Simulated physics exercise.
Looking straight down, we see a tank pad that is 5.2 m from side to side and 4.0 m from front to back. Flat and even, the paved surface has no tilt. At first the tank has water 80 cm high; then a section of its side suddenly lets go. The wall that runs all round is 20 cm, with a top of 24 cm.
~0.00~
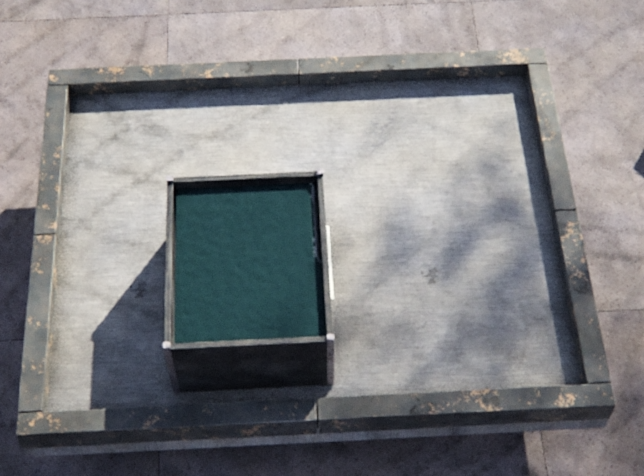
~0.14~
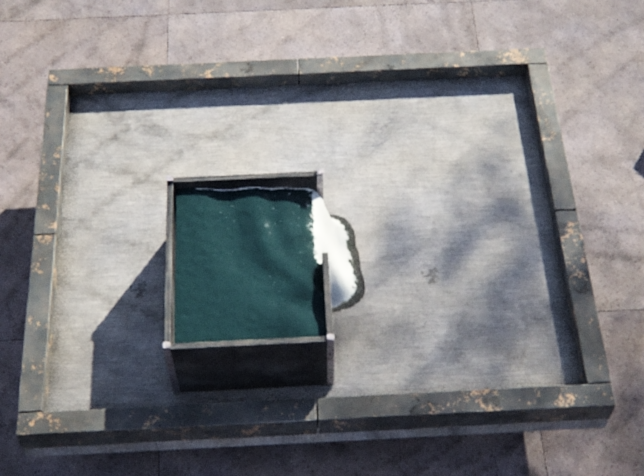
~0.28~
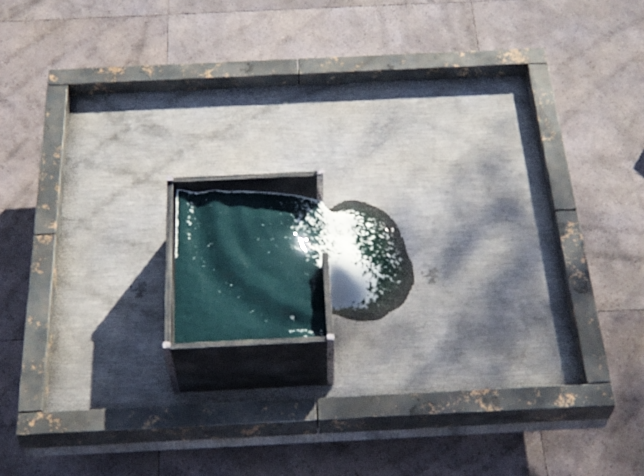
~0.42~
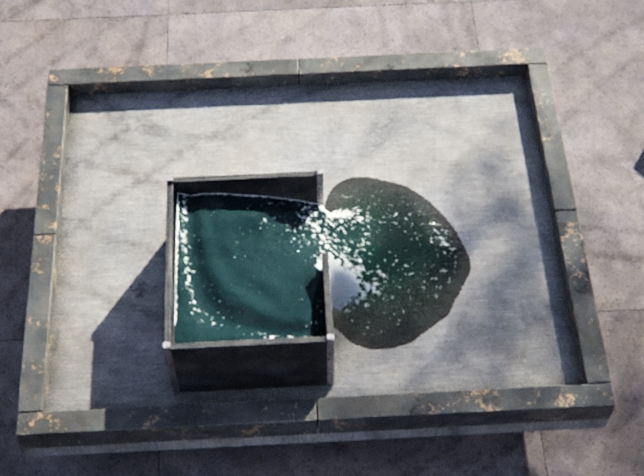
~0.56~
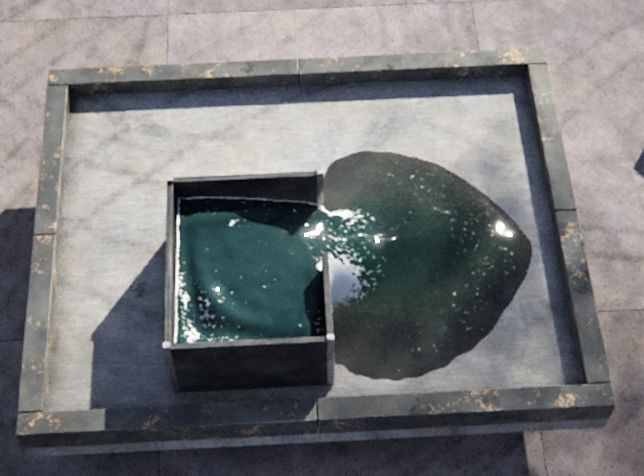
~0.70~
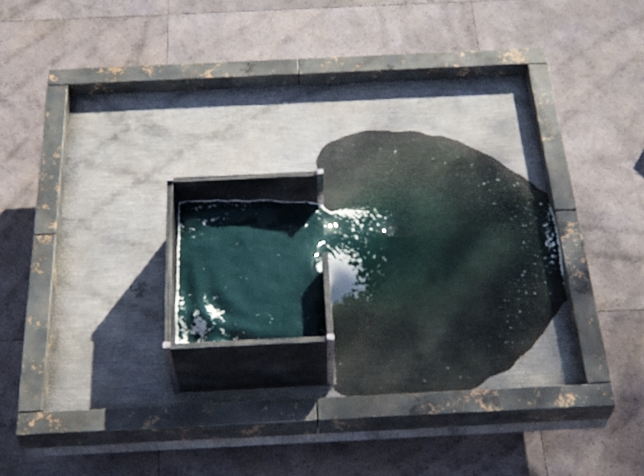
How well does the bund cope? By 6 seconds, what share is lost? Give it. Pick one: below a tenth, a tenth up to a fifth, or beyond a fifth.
A tenth up to a fifth.
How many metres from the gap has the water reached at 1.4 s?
Some 3.2 metres from the gap.
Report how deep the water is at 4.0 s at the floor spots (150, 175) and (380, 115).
About 0 and 8 cm.
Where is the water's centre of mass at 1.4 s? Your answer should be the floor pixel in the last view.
It lies at roughly (331, 279) in pixels.
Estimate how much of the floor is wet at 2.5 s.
Covered: Roughly 45 %.
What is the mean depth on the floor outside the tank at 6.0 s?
Roughly 8 cm.
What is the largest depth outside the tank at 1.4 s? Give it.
It tops out at some 42 cm.
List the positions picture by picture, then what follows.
Still water, 80 cm deep, in the tank at (247, 260), in the first frame.
Water pours out at (320, 244) and has run 0.6 m, to (346, 302); deepest outside 44 cm, 80 cm at the tank's back, in the second frame.
The front is at (403, 284), 0.9 m from the gap at (320, 247); 0.9 m2 of floor is under water; 78 cm left at the back of the tank, in the third frame.
The front is at (460, 271), 1.5 m from the gap at (320, 249); 2.0 m2 of floor is under water; 72 cm left at the back of the tank, in the fourth frame.
The front is at (519, 239), 2.1 m from the gap at (320, 249); 3.9 m2 of floor is under water; 69 cm left at the back of the tank, in the fifth frame.
Water pours out at (320, 248) and has run 2.5 m, to (546, 200); deepest outside 46 cm, 67 cm at the tank's back, in the sixth frame.
After 1.1 s water covers 40 % of the floor and is deepest (44 cm) near (336, 248); 0 % is over the wall.
After 1.4 s water covers 45 % of the floor and is deepest (42 cm) near (335, 233); 1 % is over the wall.
After 2.5 s water covers 45 % of the floor and is deepest (31 cm) near (513, 81); 11 % is over the wall.
After 4.0 s water covers 60 % of the floor and is deepest (20 cm) near (569, 392); 15 % is over the wall.
After 6.0 s water covers 80 % of the floor and is deepest (21 cm) near (366, 402); 15 % is over the wall.
